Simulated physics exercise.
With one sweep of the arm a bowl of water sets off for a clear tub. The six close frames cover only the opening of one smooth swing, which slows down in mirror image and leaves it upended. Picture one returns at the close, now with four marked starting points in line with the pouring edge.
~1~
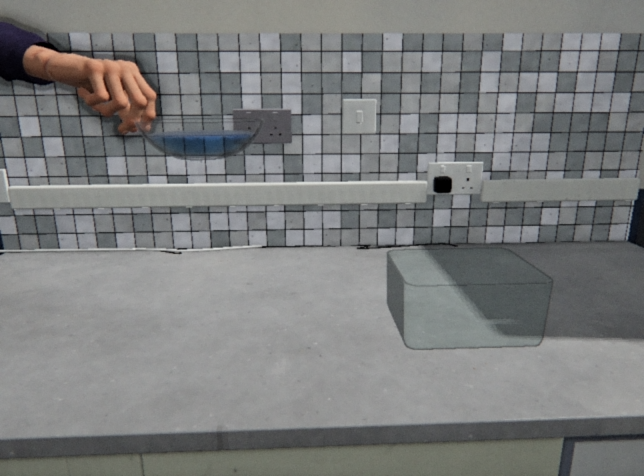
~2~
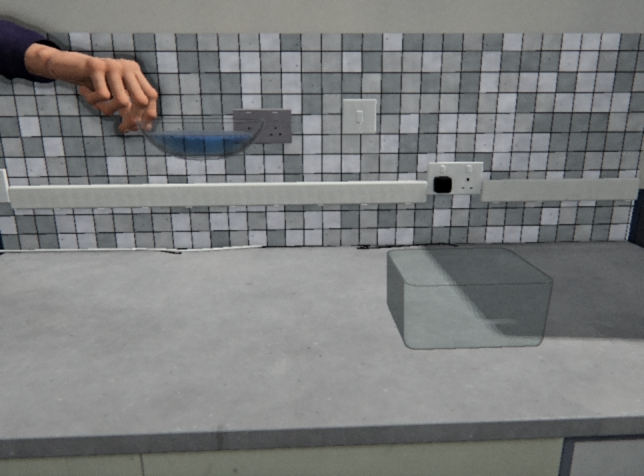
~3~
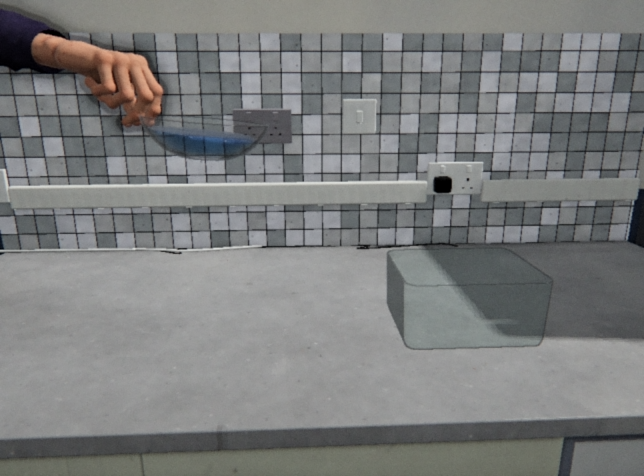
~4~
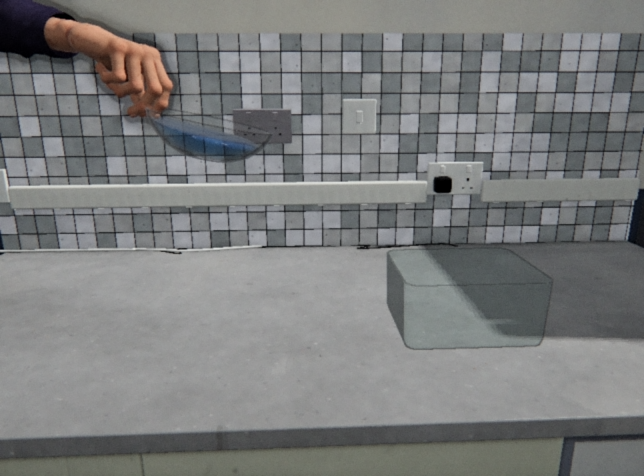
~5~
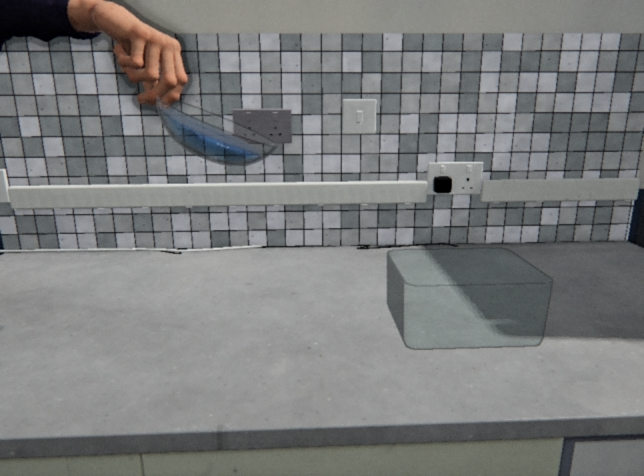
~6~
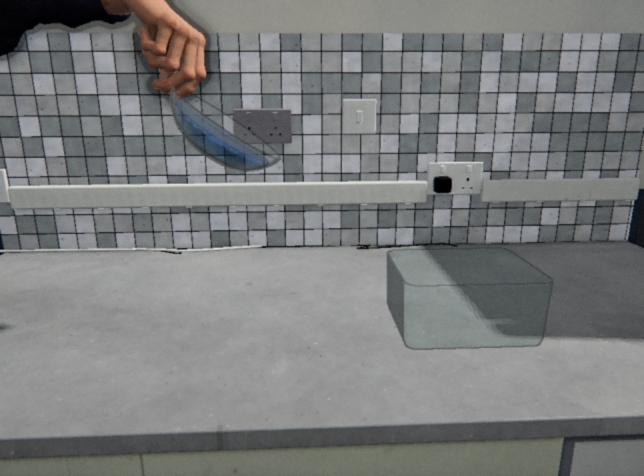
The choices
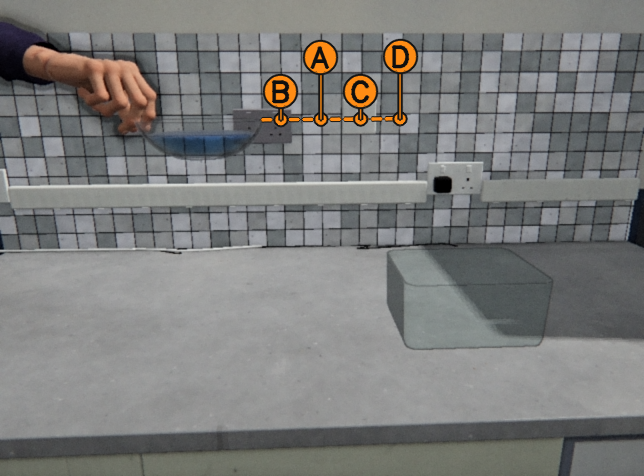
A hand at the upper left held a clear bowl of blue water above a grey counter with a clear tub on it, then rose slightly and tilted the bowl steadily down to the right.
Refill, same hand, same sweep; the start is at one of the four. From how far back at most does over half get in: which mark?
The limit is A.
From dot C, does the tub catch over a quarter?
Yes, it does.
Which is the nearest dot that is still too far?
The answer is B.
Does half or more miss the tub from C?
No, not at all.
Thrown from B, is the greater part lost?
Yes, it does.
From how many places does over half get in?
Three of them.
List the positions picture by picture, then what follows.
Upright, lip at (262, 119); tub from (403, 347) to (541, 343); nothing has left yet, in the first picture.
Upright, lip at (263, 120); nothing has left yet, in the second picture.
Tipped about 5°, lip at (267, 125); nothing has left yet, in the third picture.
Tipped about 13°, lip at (272, 133); nothing has left yet, in the fourth picture.
Tipped about 23°, lip at (277, 145); nothing has left yet, in the fifth picture.
Tipped about 35°, lip at (280, 157); nothing has left yet, in the sixth picture.
In orange, A at (320, 119); B at (280, 119); C at (360, 119); D at (400, 118).
With A, about 72 % lands in the tub, 20 % falls short and 8 % goes beside or beyond.
With B, about 12 % lands in the tub, 83 % falls short and 4 % goes beside or beyond.
With C, about 71 % lands in the tub, 10 % falls short and 19 % goes beside or beyond.
With D, about 81 % lands in the tub, 10 % falls short and 9 % goes beside or beyond.
